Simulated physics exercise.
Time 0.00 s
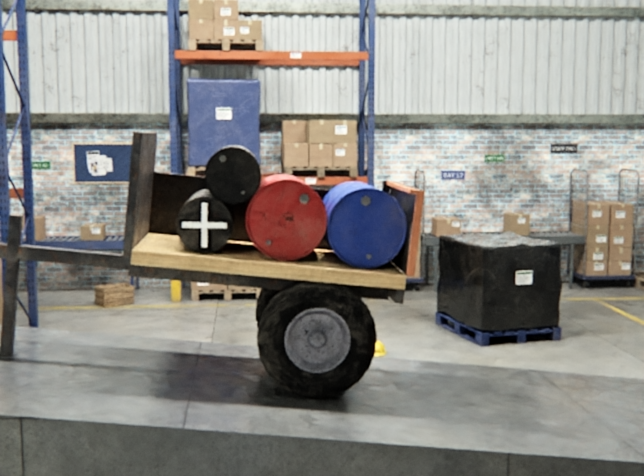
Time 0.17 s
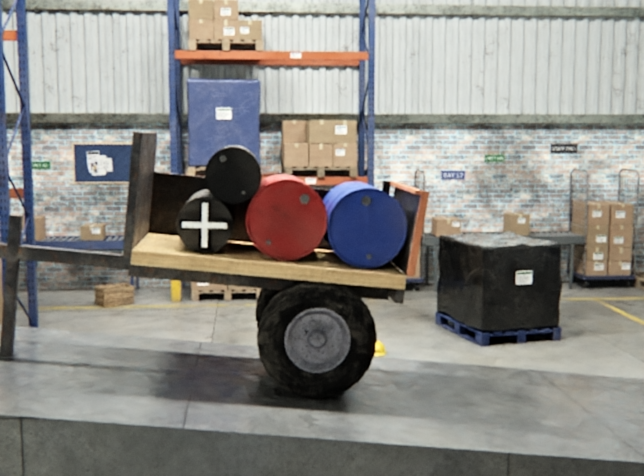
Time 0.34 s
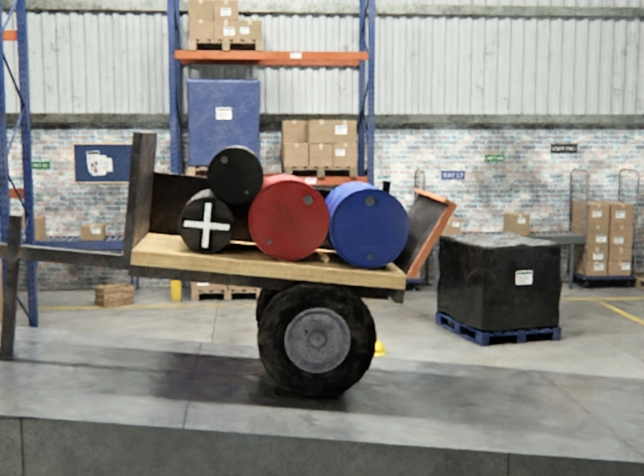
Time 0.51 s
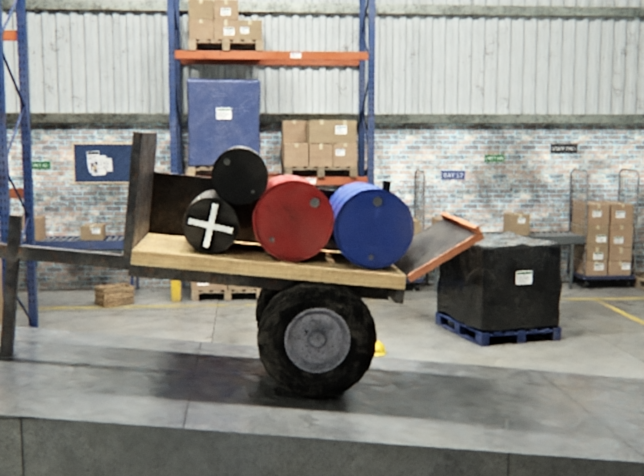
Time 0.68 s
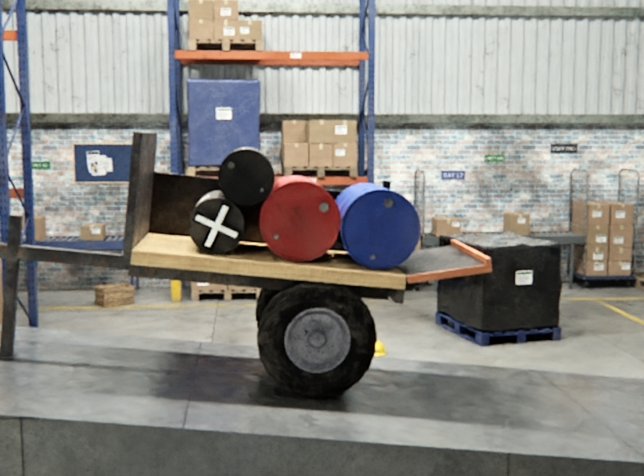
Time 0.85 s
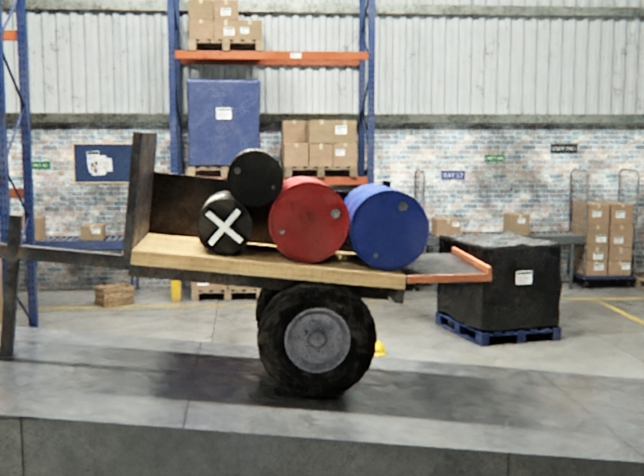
A trailer on sloping ground held four drums, two black, one red and one blue, as its tailgate swung down to the right and the drums began rolling slowly down the bed after it.
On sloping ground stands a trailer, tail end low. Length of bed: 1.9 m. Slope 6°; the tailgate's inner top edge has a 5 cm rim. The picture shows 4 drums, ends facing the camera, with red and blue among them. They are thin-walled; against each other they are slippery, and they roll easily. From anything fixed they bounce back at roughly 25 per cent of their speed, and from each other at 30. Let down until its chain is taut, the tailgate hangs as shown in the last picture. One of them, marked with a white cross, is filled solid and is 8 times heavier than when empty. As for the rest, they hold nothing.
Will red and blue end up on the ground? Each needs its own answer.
The red drum gets away, the blue rolls out.
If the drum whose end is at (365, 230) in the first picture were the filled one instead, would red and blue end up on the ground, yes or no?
In that case red no, blue no.
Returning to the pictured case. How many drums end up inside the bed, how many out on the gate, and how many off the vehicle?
Counts in the order asked: 0, 1, 3.
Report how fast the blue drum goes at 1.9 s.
Its speed is roughly 0.5 m/s.
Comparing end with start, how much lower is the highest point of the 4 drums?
Some 50 centimetres.
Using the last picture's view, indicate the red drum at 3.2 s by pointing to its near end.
Near (501, 226).
Then, 1.9 s in, red is on the bed, 10 cm short of the hinge, rolling right; blue is on the gate, 45 cm past the hinge, rolling right; 0 of 4 are out.
Then, 3.2 s in, red is dropping off the gate; blue is out on the ground; 2 of 4 are out.
In the end (6.9 s), red is out on the ground; blue is off the vehicle; 3 of 4 are out.
